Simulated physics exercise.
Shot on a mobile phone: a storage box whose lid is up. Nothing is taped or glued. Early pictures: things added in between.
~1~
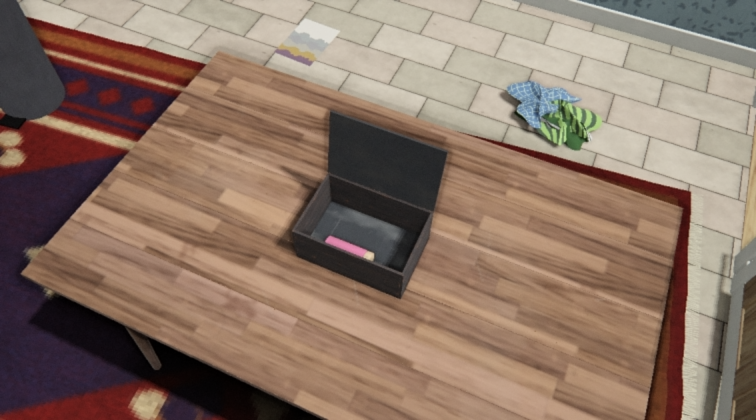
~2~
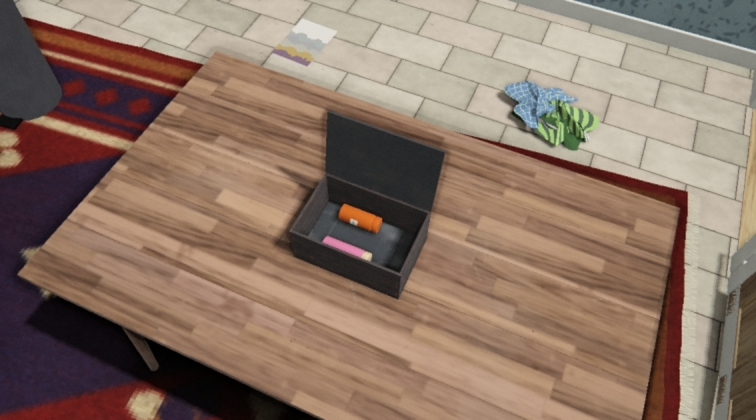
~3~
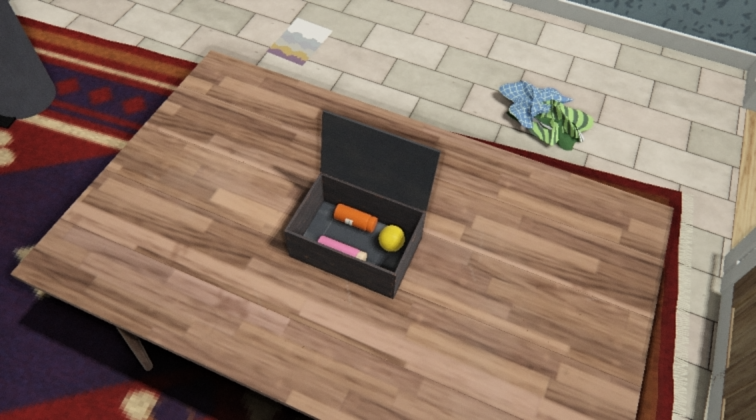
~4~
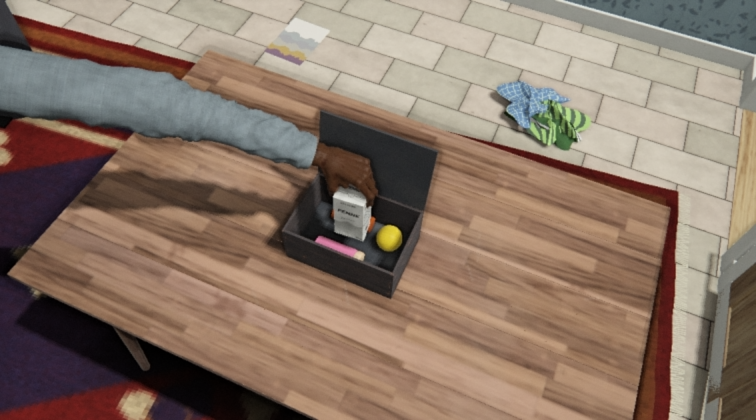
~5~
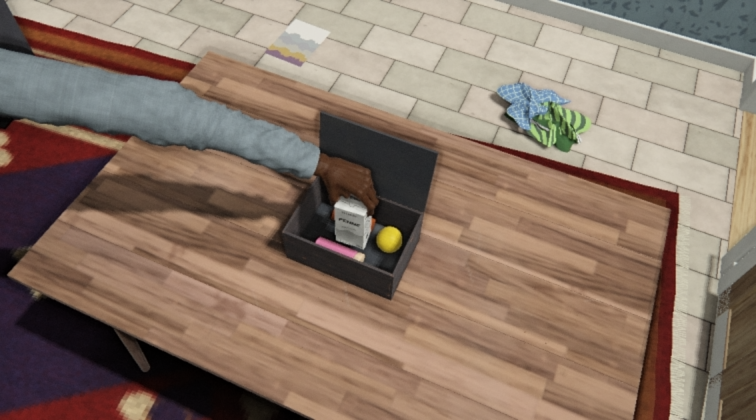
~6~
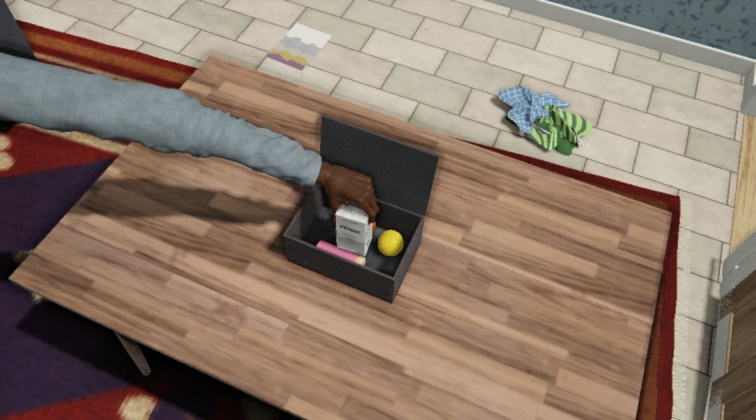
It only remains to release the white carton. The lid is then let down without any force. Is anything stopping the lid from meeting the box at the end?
The lid never seats.
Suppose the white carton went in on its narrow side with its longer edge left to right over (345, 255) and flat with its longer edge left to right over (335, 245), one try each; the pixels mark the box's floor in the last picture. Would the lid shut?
First, the lid does shut; second, the lid does shut.
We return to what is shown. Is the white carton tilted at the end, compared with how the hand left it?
Well, it stays just as set.
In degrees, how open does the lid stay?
I'd put it at roughly 30°.
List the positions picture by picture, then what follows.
In the first frame, the last thing is not in view yet.
In the second frame, the last thing is not in view yet.
In the third frame, the last thing is not in view yet; yellow lemon (392, 239).
The fourth frame shows still above its spot; white carton (352, 211).
The fifth frame shows still above its spot; white carton (353, 220).
The sixth frame shows put in, still held; white carton (354, 227); yellow lemon (390, 243).
Then, 0.40 s later than the last frame, white carton moved about its own width near (354, 230).
Then, 1.30 s later than the last frame, lid 77° above the rim; white carton moved about its own width near (354, 230).
Then, 1.60 s later than the last frame, lid 60° above the rim; white carton moved about its own width near (354, 230).
Then, 2.00 s later than the last frame, lid 34° above the rim; white carton moved about its own width near (354, 230).
When it is over, lid 32° above the rim; moved from the start, white carton; the other 3 as before. End places, in pixels of the last picture, white carton near (354, 230).
